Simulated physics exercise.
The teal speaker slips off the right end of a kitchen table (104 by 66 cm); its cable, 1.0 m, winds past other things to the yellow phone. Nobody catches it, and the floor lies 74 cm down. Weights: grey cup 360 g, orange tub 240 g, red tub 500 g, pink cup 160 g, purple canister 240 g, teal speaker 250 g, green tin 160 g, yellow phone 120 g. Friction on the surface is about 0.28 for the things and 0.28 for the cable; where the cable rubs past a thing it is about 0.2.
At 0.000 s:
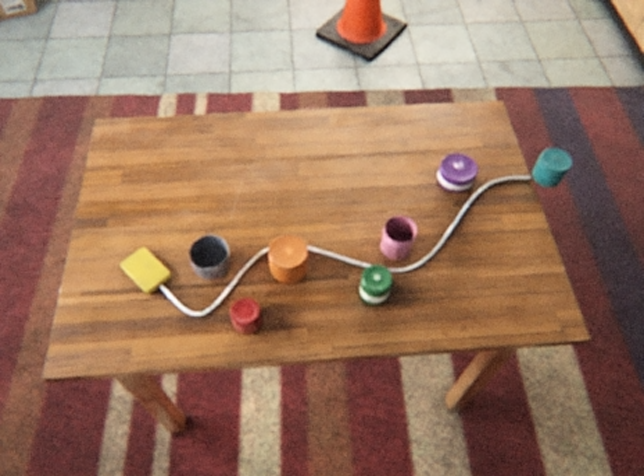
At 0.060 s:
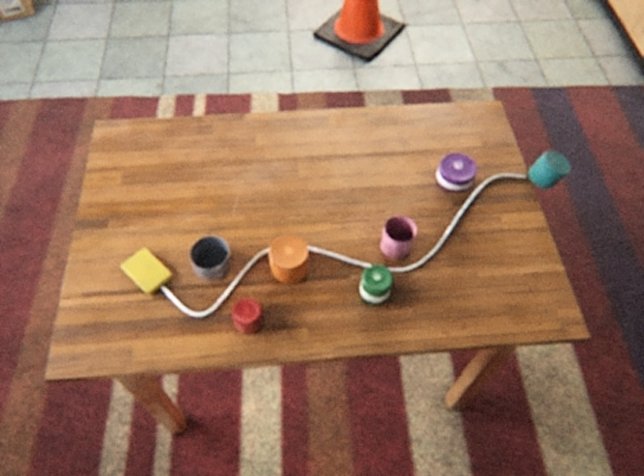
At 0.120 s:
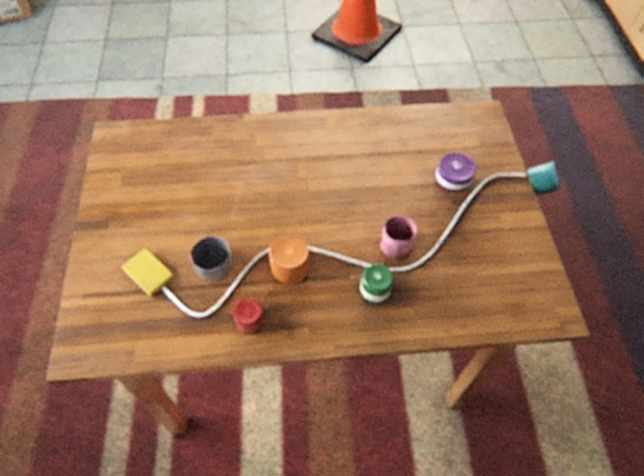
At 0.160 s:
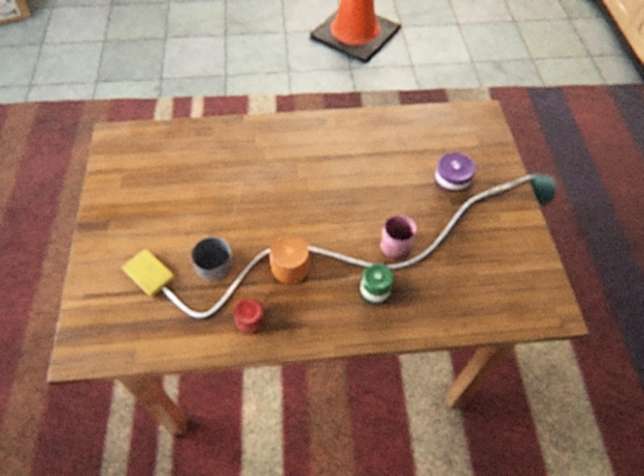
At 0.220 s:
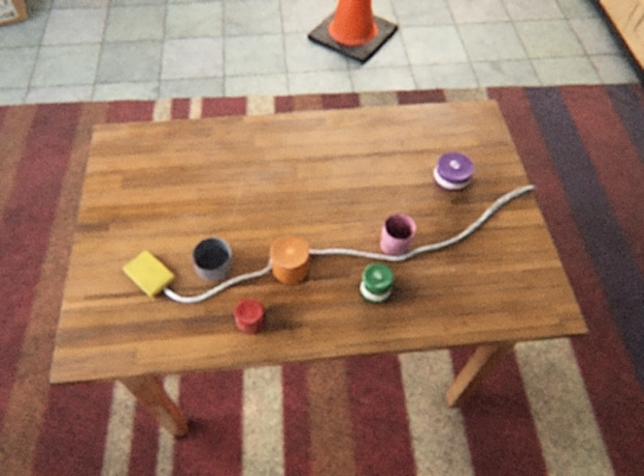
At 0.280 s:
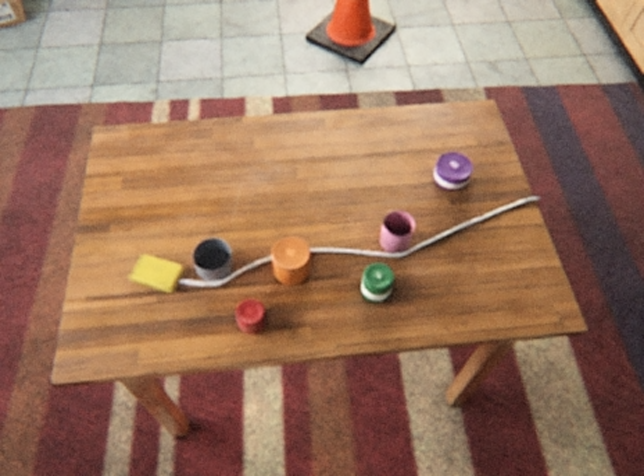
On a wooden table standing on a striped rug, seen from above with pale floor tiles and an orange cone behind, small items are spread out. A pale cable winds from a yellow phone at left past grey, red, orange, green and pink containers, with a purple one upper right, to a teal speaker at the right edge. The speaker tilts and drops out of sight beyond the edge, the cable straightens, and the phone turns slightly and shifts right.
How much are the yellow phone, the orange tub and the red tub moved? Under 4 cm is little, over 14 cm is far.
In order: The yellow phone reaches the top band; the orange tub shifts a middling way; the red tub stays in the low band.
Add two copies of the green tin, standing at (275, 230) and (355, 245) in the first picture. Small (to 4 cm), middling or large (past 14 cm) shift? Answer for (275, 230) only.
There: Small.
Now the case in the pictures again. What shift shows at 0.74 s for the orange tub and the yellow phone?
Orange tub 10 cm, yellow phone 35 cm.
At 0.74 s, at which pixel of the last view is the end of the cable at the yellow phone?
Around (325, 241).
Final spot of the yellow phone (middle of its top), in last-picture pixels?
Around (436, 236).
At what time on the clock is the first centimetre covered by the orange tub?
About: Orange tub 0.32 s.
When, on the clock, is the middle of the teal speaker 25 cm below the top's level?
That is: 0.30 s.
At 0.5 s, the cable's tail end at (257, 279); yellow phone 19 cm off its start, orange tub 3 cm off its start, teal speaker over the edge.
At 0.7 s, the cable's tail end at (325, 241); yellow phone 33 cm off its start, orange tub 9 cm off its start, teal speaker over the edge.
At 1.0 s, the cable's tail end at (418, 245); yellow phone 54 cm off its start at (402, 229), orange tub 10 cm off its start at (333, 273), teal speaker over the edge.
At 1.2 s, the cable's tail end at (454, 250); yellow phone 61 cm off its start, orange tub 10 cm off its start, teal speaker over the edge.
At 2.4 s, the cable's tail end at (455, 249); yellow phone 61 cm off its start at (436, 236), orange tub 10 cm off its start at (333, 273), red tub 0 cm off its start at (251, 312), teal speaker over the edge.
